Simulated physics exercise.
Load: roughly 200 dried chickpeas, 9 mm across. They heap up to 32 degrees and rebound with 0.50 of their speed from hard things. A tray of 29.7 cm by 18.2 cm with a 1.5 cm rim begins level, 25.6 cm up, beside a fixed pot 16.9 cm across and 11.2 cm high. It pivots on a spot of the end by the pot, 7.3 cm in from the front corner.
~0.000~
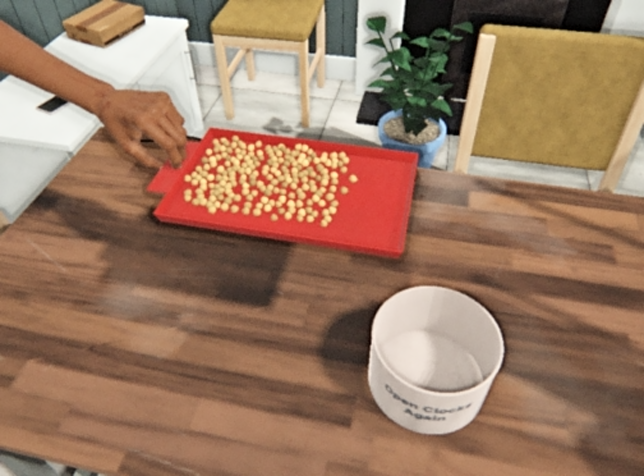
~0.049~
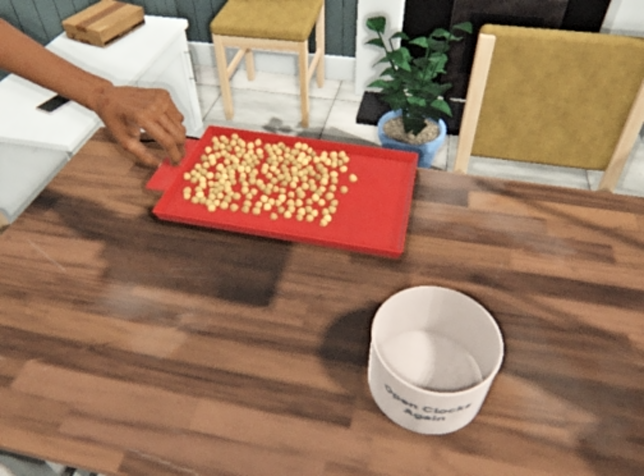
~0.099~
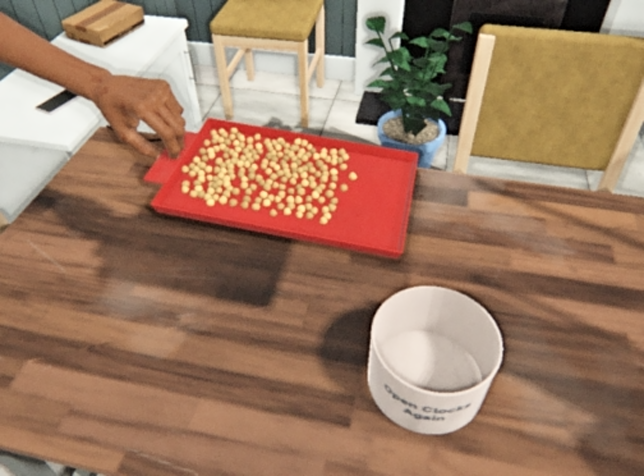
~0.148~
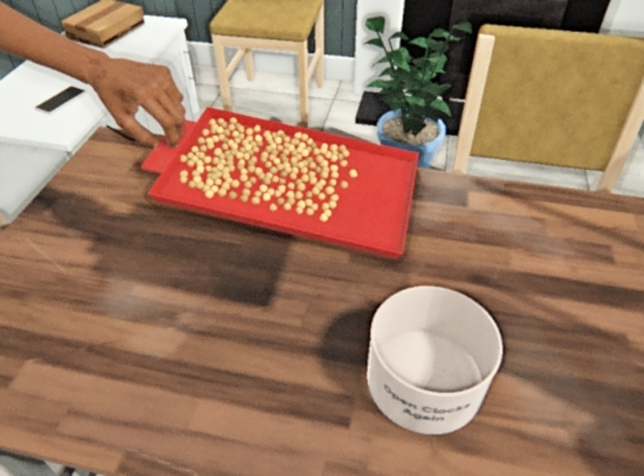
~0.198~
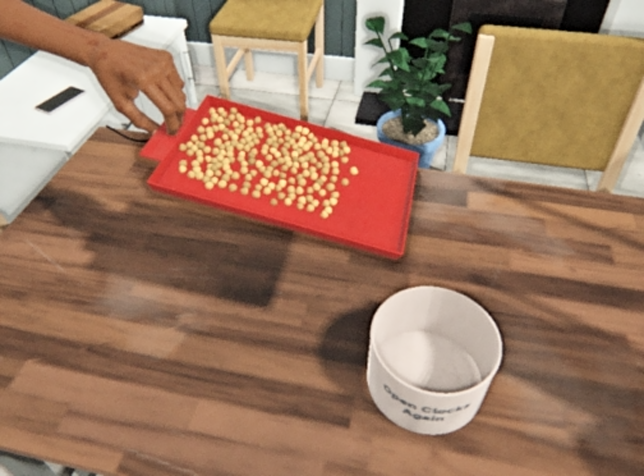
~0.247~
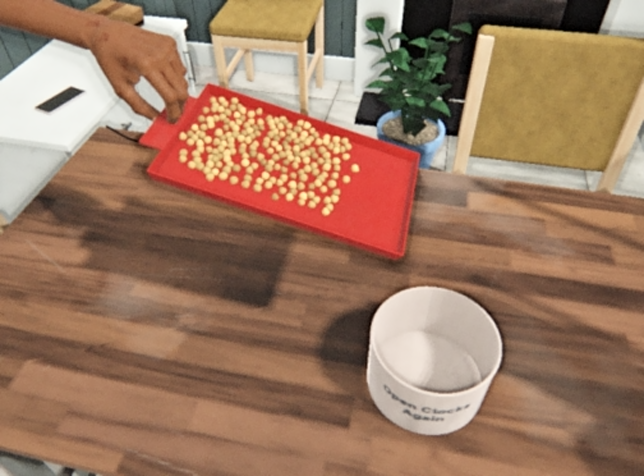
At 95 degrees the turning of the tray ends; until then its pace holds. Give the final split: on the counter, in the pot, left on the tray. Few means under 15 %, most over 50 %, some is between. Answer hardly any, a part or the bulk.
Counter: A part, pot: The bulk, tray: Hardly any.
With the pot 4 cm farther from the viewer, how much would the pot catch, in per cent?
Then about 85 per cent.
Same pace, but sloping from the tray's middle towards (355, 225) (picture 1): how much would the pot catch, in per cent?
Some 100 per cent.
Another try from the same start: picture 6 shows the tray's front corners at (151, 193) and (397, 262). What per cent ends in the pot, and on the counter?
Pot 55, counter 45.
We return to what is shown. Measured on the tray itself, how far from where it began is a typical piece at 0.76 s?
Some 17 cm.
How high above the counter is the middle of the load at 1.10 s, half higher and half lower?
Some 26 cm.
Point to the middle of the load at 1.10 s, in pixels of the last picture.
At about (414, 217).
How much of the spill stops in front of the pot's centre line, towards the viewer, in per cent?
Roughly 0 per cent.
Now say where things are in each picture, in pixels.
Tray tilt 0 degrees, front corners at (158, 212) and (399, 249); middle of the pieces at (270, 177); pot at (437, 336), in the first frame.
Tray tilt 1 degrees, front corners at (157, 209) and (399, 249); middle of the pieces at (270, 176), in the second frame.
Tray tilt 3 degrees, front corners at (155, 203) and (399, 249), lowest corner right front; middle of the pieces at (269, 171), in the third frame.
Tray tilt 7 degrees, front corners at (153, 192) and (399, 250), lowest corner right front; middle of the pieces at (269, 165), in the fourth frame.
Tray tilt 10 degrees, front corners at (152, 181) and (399, 251), lowest corner right front; middle of the pieces at (269, 158), in the fifth frame.
Tray tilt 14 degrees, front corners at (152, 170) and (400, 252), lowest corner right front; middle of the pieces at (271, 151); pot at (436, 337). Its pace works out near 75 degrees a second, in the sixth frame.
After 0.76 s, tilt 52 degrees; the tray holds 100 %, the pot 0 %.
After 1.10 s, tilt 78 degrees; the tray holds 55 %, the pot 25 %.
After 1.54 s, tilt 95 degrees; the tray holds 10 %, the pot 45 %.
At rest (2.4 s), counter 40 %, pot 60 %, tray 0 %.
